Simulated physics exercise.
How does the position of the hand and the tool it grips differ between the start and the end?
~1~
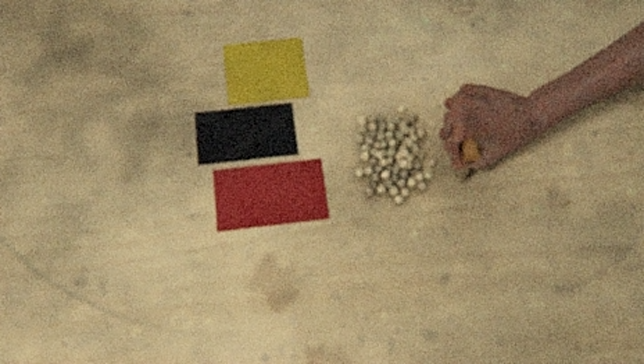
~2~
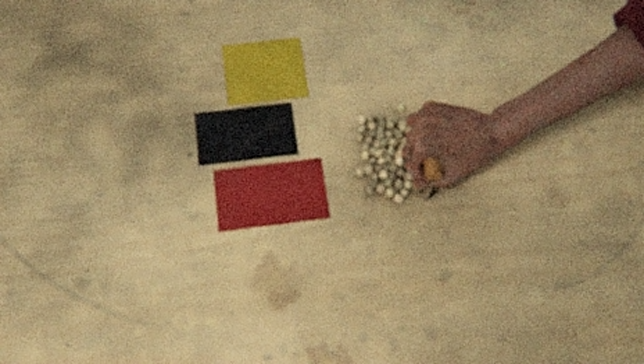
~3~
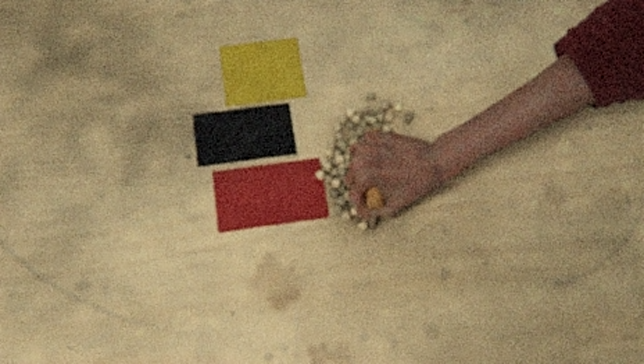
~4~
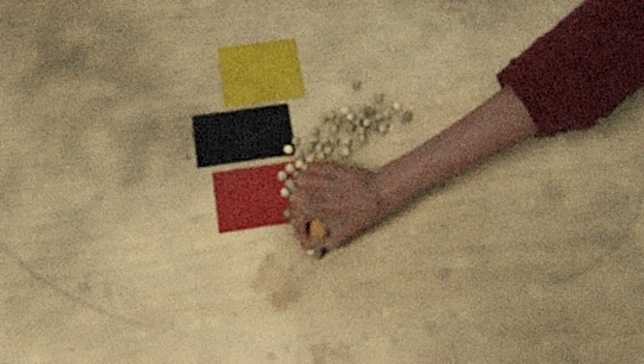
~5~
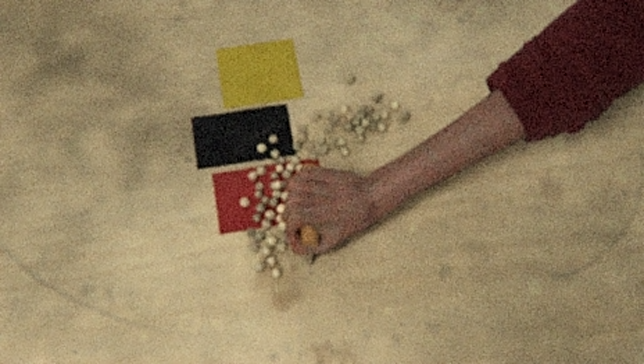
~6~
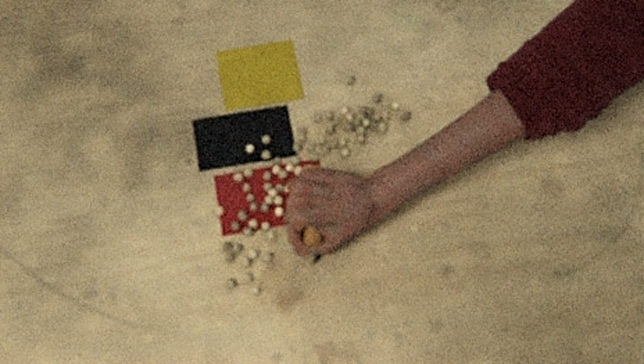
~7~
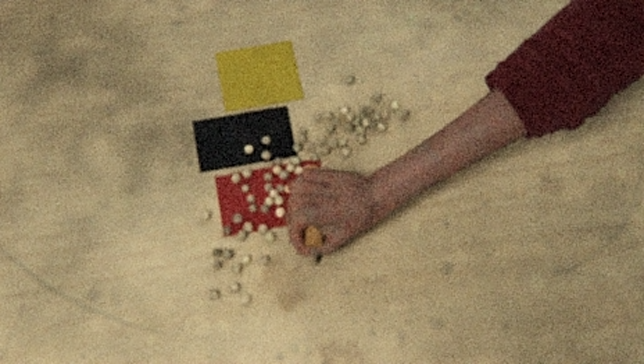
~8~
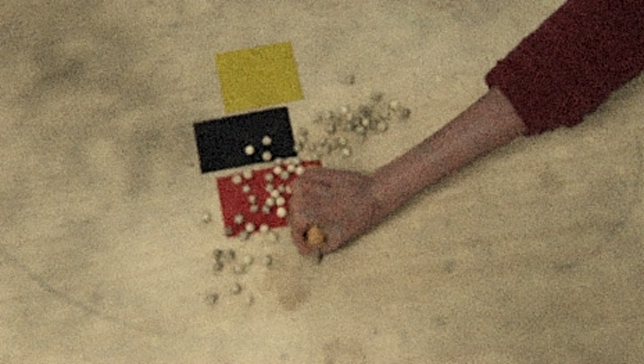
At the start the hand and its tool are to the right of the heaped nuts, away from the mats. By the end they are farther left and lower, resting at the right side of the red mat.
